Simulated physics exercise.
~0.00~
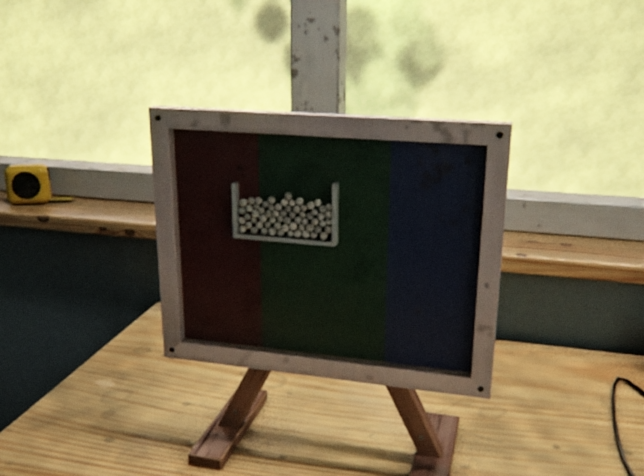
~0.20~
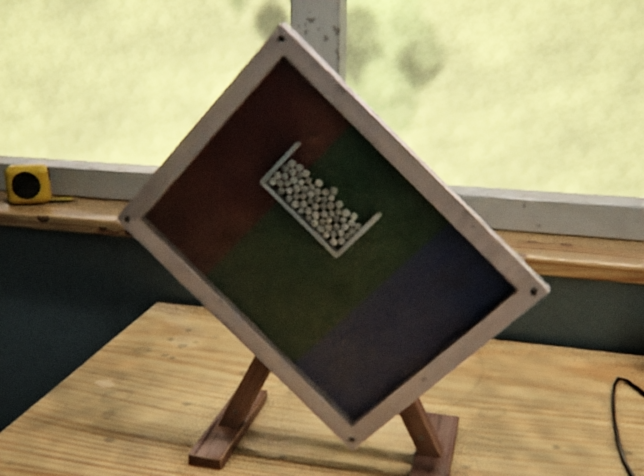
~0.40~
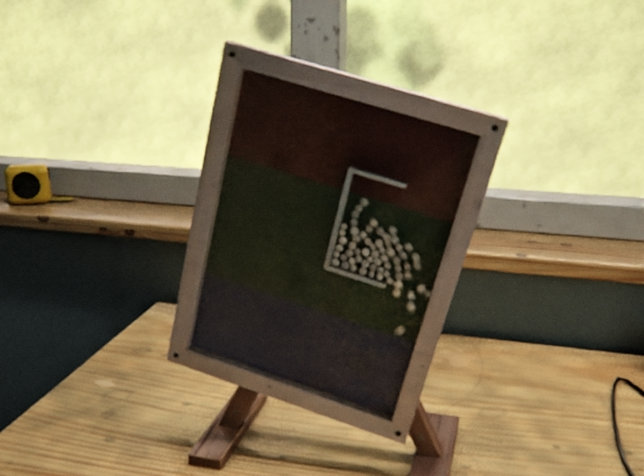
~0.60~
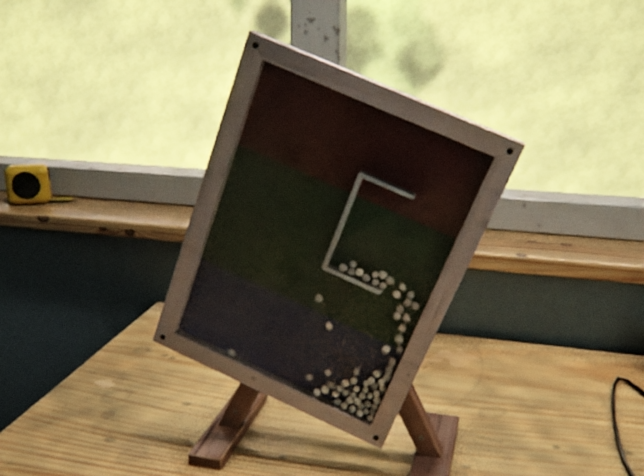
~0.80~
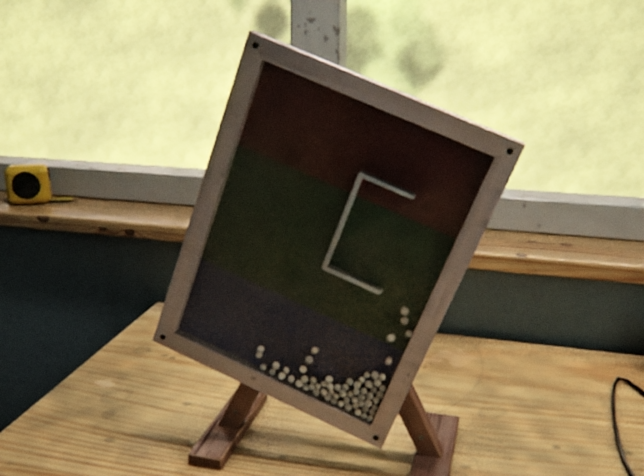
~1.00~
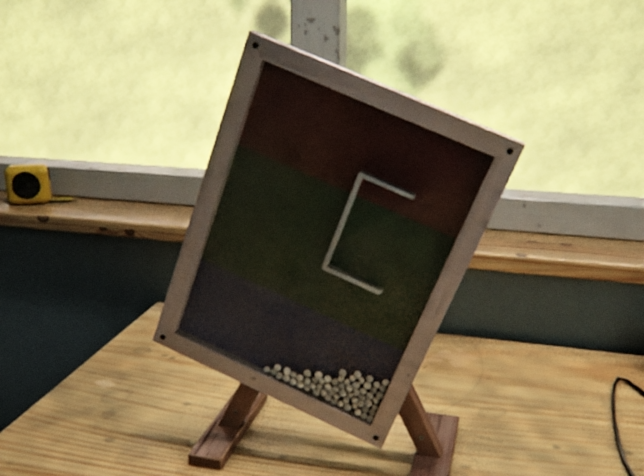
The clip opens on a framed upright box on wooden legs, its dark face painted in red, green and blue strips, with small white beads heaped in a three-sided tray. The box begins to turn clockwise, tipping the tray steeply while the beads stay bunched inside it. As it swings past a quarter turn, beads spill from the tray's open side toward the right edge. The box stops at a tilt and the rest tumble down through the green into the blue strip. Finally they settle along the bottom edge, all in blue, leaving the tray empty.
